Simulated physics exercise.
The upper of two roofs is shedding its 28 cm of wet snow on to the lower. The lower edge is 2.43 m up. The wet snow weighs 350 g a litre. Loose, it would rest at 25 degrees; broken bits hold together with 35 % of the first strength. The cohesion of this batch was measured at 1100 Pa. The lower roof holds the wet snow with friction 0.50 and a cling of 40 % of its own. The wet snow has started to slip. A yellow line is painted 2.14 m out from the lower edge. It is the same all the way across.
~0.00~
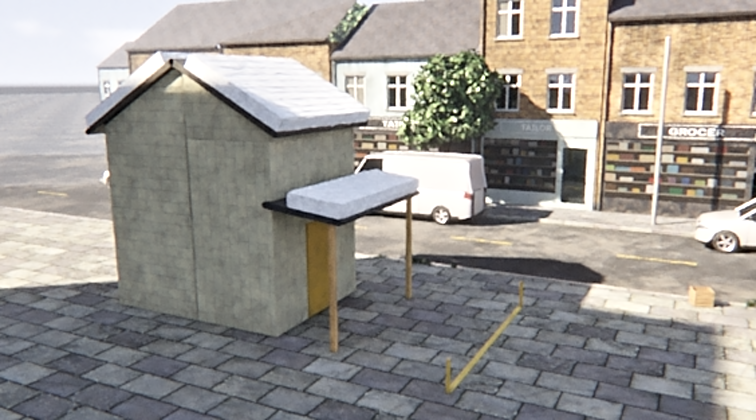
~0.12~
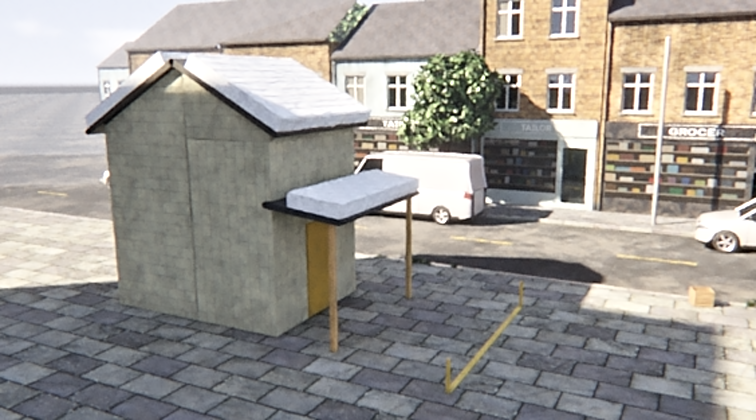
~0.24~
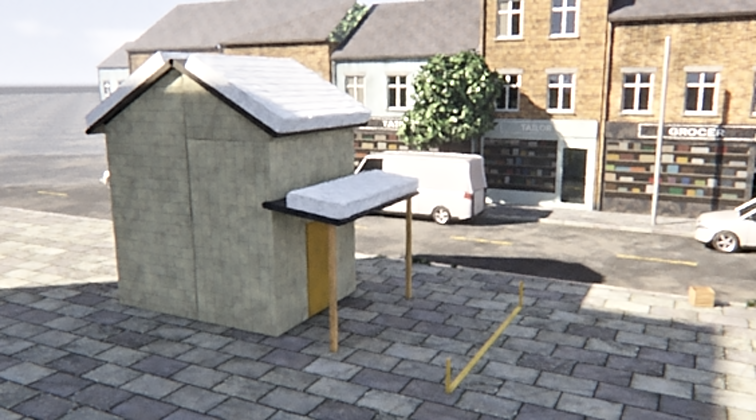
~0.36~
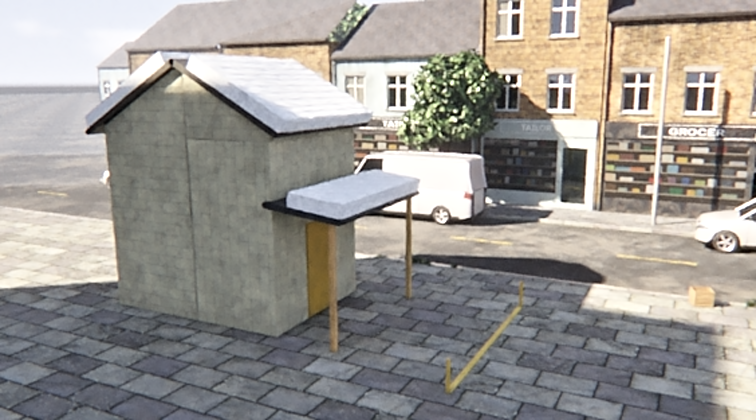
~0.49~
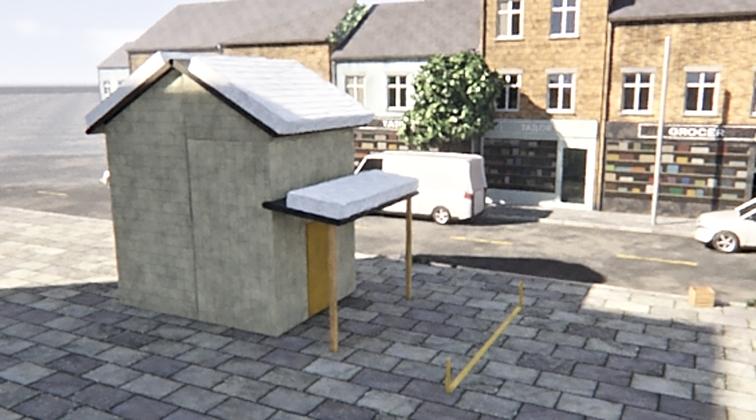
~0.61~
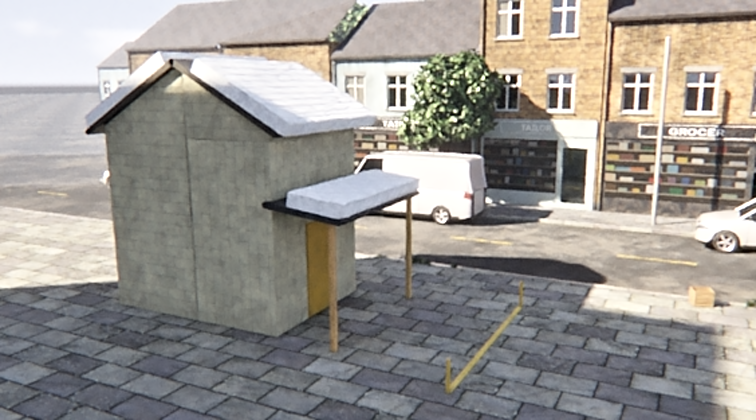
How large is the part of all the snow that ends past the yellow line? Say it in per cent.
It comes to some 1 %.
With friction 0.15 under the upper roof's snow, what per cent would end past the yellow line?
In that case some 20 per cent.
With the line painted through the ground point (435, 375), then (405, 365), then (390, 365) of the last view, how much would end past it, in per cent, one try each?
In turn about 6 %, 22 %, 30 %.
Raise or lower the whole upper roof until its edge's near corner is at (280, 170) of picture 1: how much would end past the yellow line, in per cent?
It would be near 0 %.
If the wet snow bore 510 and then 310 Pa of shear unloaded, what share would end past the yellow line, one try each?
In turn about 18 %, 20 %.
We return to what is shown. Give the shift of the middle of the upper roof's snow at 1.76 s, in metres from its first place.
Some 1.8 m.
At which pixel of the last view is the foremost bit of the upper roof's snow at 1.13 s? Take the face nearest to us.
Near (308, 185).
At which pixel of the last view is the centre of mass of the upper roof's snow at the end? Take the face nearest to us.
Around (380, 329).
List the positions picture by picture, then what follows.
The first picture shows foremost bit of the wet snow at (278, 129).
The second picture shows foremost bit of the wet snow at (278, 120), its middle shifted 6 mm.
The third picture shows foremost bit of the wet snow at (279, 120), its middle shifted 2.4 cm.
The fourth picture shows foremost bit of the wet snow at (280, 121), its middle shifted 5.5 cm, 2 % of it past the upper edge, in one piece.
The fifth picture shows foremost bit of the wet snow at (282, 123), its middle shifted 10 cm, 4 % of it past the upper edge, in one piece.
The sixth picture shows foremost bit of the wet snow at (285, 125), its middle shifted 17 cm, 7 % of it past the upper edge, in one piece.
After 1.13 s, none is below the lower edge and 0 % is past the line.
After 1.76 s, none is below the lower edge and 0 % is past the line.
After 2.38 s, 7 % is below the lower edge and 0 % is past the line.
After 3.00 s, 45 % is below the lower edge and 0 % is past the line.
After 4.40 s, 63 % is below the lower edge and 1 % is past the line.
